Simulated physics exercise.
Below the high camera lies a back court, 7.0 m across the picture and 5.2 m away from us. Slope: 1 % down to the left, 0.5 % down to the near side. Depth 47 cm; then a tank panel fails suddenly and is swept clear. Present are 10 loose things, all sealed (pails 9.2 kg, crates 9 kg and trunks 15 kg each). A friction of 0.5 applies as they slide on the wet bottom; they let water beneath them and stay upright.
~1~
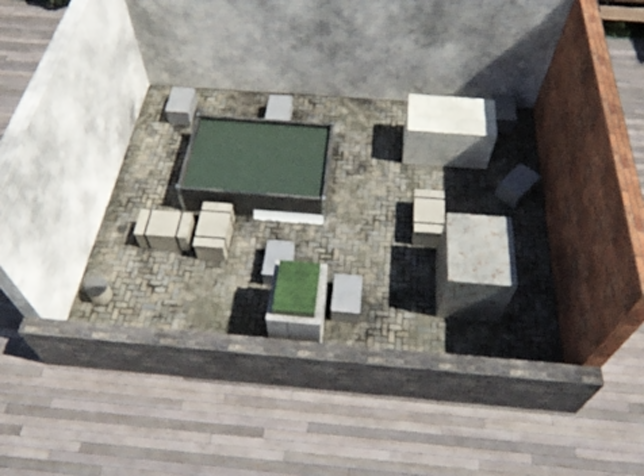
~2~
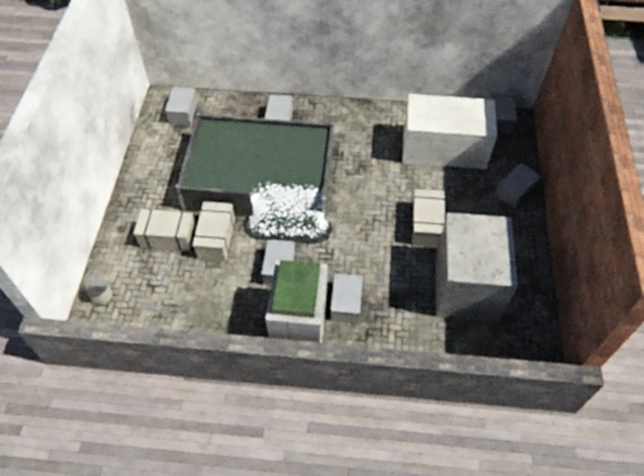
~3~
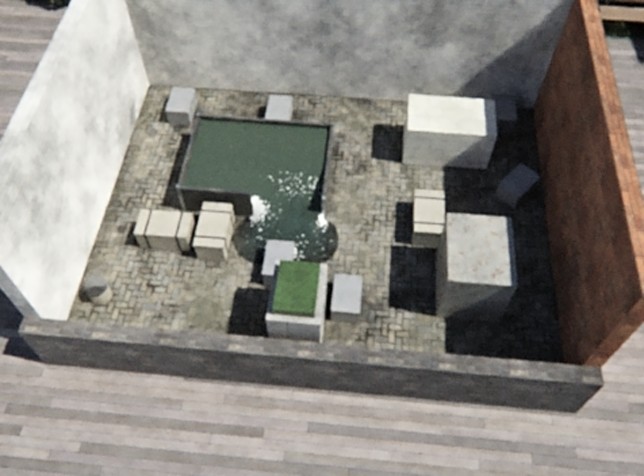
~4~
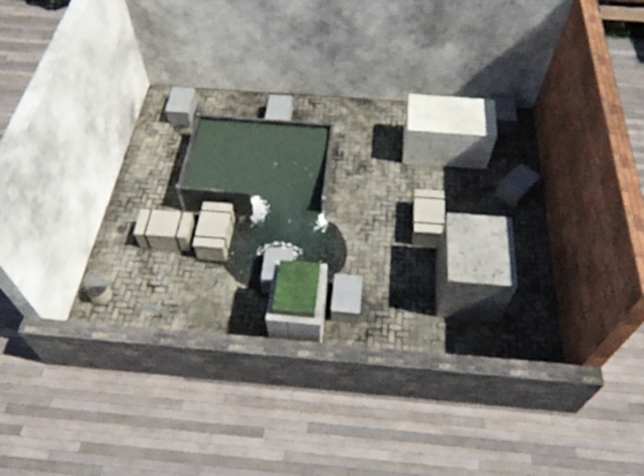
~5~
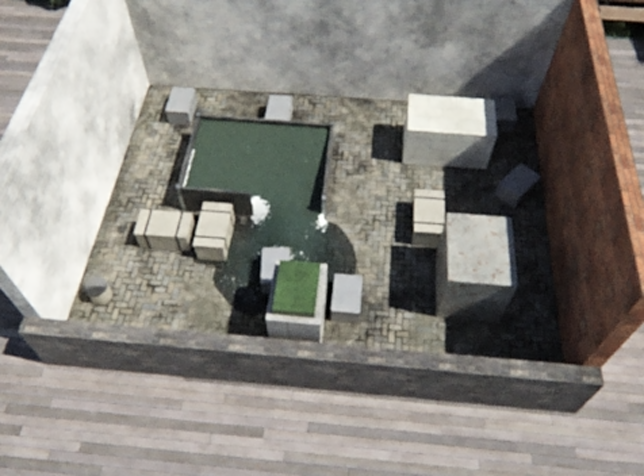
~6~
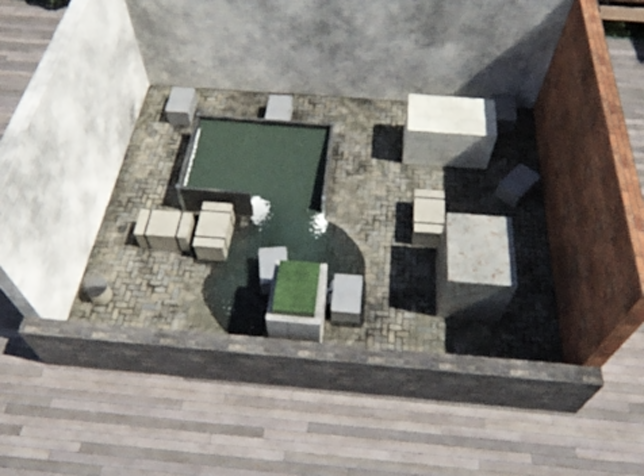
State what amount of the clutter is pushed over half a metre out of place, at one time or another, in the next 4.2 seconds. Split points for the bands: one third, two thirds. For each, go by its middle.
My call: Under one third.
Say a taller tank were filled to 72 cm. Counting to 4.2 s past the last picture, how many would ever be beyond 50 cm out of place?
So the tally would be 5.
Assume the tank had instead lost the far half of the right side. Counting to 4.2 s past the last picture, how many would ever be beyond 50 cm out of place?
Count: 2.
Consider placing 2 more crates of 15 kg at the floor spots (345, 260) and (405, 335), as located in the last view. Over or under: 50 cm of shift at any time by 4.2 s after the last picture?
One by one I'd say farther than that and farther than that.
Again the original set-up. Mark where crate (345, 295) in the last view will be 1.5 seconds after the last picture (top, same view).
Roughly (450, 349) in the same view.
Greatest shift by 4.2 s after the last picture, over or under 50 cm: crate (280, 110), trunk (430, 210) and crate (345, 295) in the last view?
One by one: Below the line; below the line; above the line.
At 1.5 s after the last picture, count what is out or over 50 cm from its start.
My count gives 2.
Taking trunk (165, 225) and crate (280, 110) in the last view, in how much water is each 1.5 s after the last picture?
First about 0 cm, second about 0 cm.
Then, 0.4 s after the last picture 0 of 10 are over 50 cm from their spots; 1 afloat.
Then, 1.5 s after the last picture 2 of 10 are over 50 cm from their spots; 2 afloat.
Then, 2.8 s after the last picture 3 of 10 are over 50 cm from their spots; 1 afloat.
Then, 4.2 s after the last picture 3 of 10 are over 50 cm from their spots, and 3 have been at some point; 1 afloat.
